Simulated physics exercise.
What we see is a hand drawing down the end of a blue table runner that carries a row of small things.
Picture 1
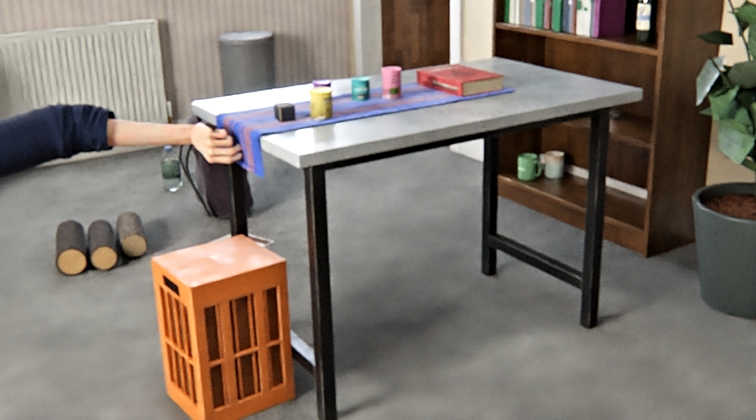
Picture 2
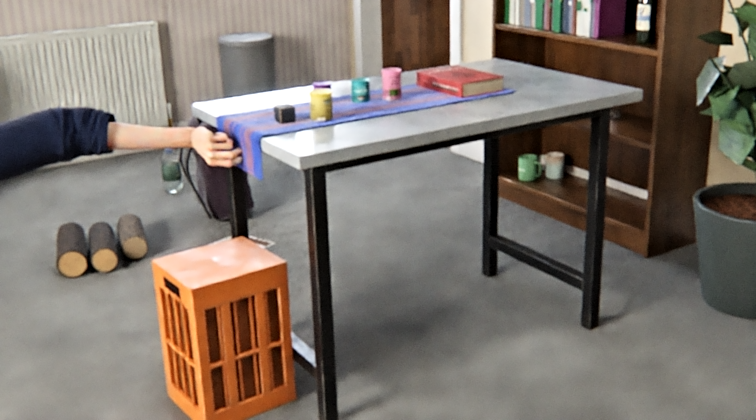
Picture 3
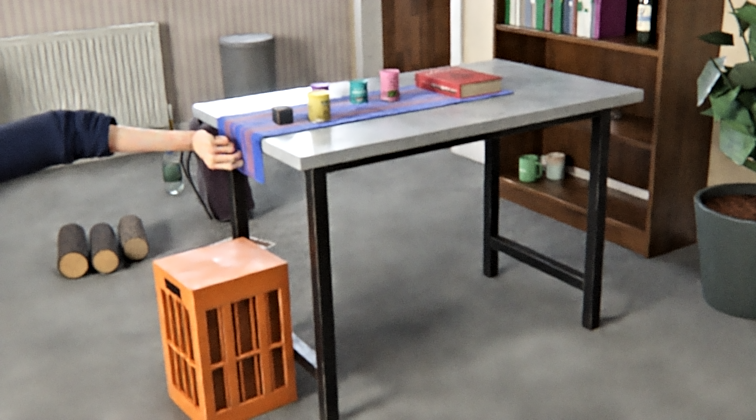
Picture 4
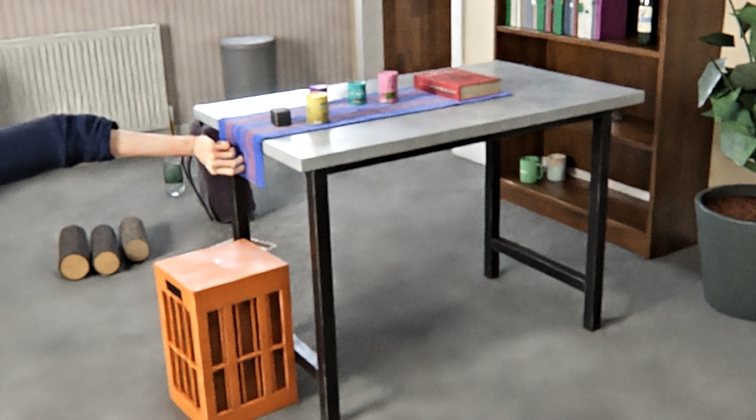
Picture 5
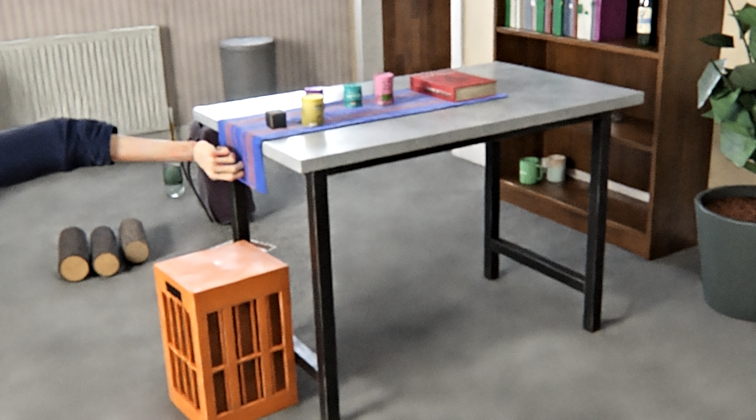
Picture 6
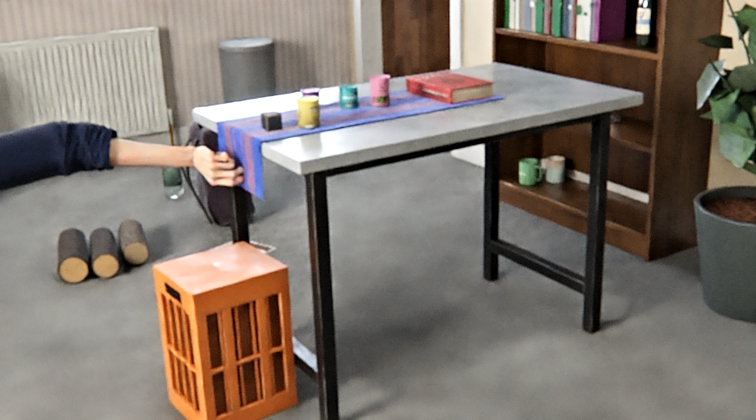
A blue table runner slid slowly toward the left end of a grey table as a hand drew its end down, carrying a black cube, small colourful containers and a red book along with it.
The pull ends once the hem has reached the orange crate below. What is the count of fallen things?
It carries off two.
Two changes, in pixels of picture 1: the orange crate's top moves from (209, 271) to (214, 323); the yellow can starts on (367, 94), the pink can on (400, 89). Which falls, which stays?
The yellow can holds on; the pink can does not fall.
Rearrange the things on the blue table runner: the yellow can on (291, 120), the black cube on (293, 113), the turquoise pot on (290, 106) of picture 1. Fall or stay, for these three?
The yellow can is carried off; the black cube falls; the turquoise pot goes over.
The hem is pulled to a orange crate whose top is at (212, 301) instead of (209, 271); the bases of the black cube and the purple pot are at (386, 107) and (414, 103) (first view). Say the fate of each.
The black cube holds on, the purple pot does not fall.
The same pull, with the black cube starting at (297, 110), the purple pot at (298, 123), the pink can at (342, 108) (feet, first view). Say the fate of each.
The black cube drops off; the purple pot tumbles off; the pink can does not fall.
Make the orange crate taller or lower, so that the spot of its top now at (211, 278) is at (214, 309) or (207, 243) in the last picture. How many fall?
It would be 3 and 1.
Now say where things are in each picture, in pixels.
The first frame shows hem (264, 178); black cube (284, 104); yellow can (320, 90); purple pot (322, 82); turquoise pot (360, 78); pink can (391, 69); top of the crate (209, 271).
The second frame shows hem (262, 180); black cube (284, 105).
The third frame shows hem (264, 184); yellow can (318, 93).
The fourth frame shows hem (264, 189); purple pot (318, 86); top of the crate (211, 275).
The fifth frame shows hem (267, 194); turquoise pot (352, 85).
The sixth frame shows hem (263, 200); black cube (271, 113); yellow can (308, 98); purple pot (310, 90); turquoise pot (348, 87); pink can (380, 76).
Early on, hem near (245, 242); black cube gone.
Midway, hem on the crate; black cube and yellow can gone.
Finally, hem on the crate; black cube and yellow can gone. The answer is two.
